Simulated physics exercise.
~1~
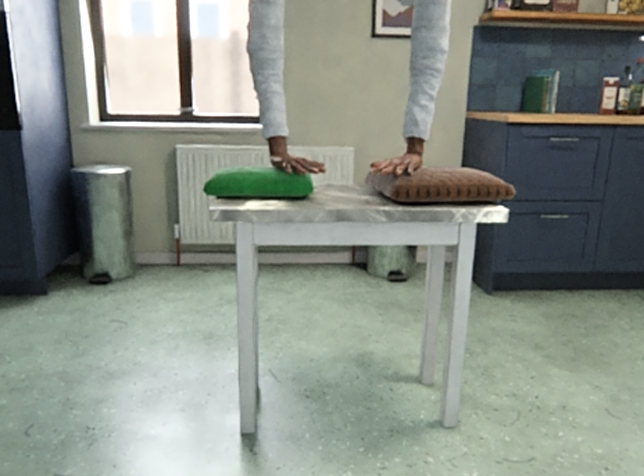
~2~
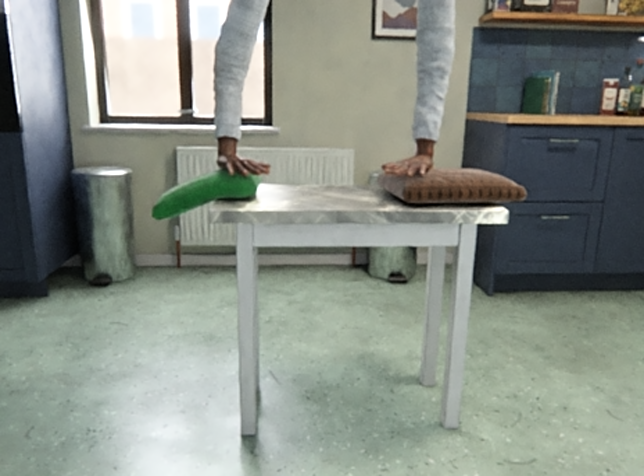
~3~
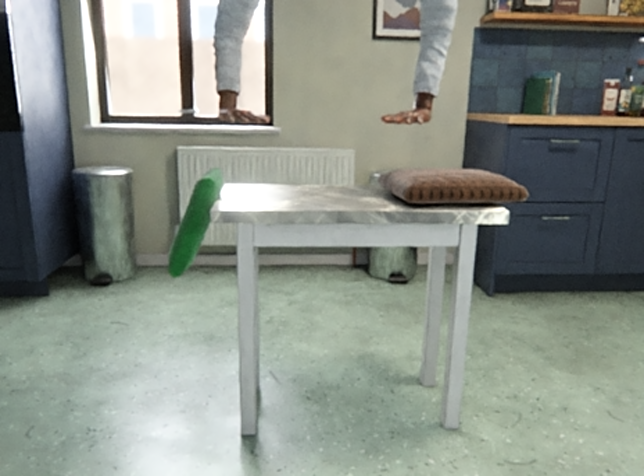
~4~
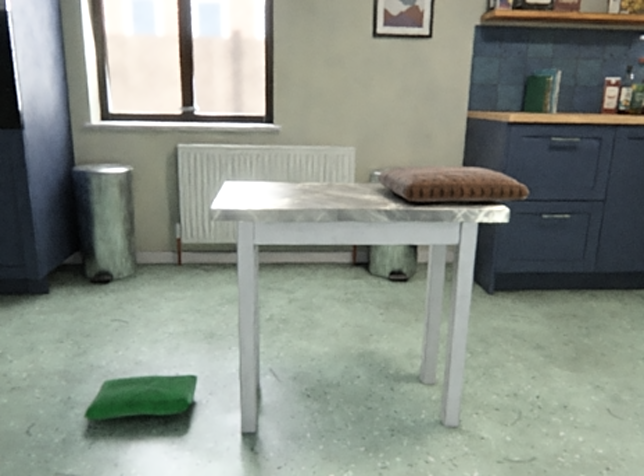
In a kitchen with a pale green floor and dark blue cupboards, a slightly swaying view faces a small table with a marbled top and light legs. A person in pale sleeves rests one hand on a green sack at the left and the other on a brown pillow at the right. The hands push them apart, leaving the sack jutting well past the left end. As the hands lift away, the sack tips steeply downwards and slides off. It ends flat on the floor at the lower left, while the brown pillow stays on the table's right end.
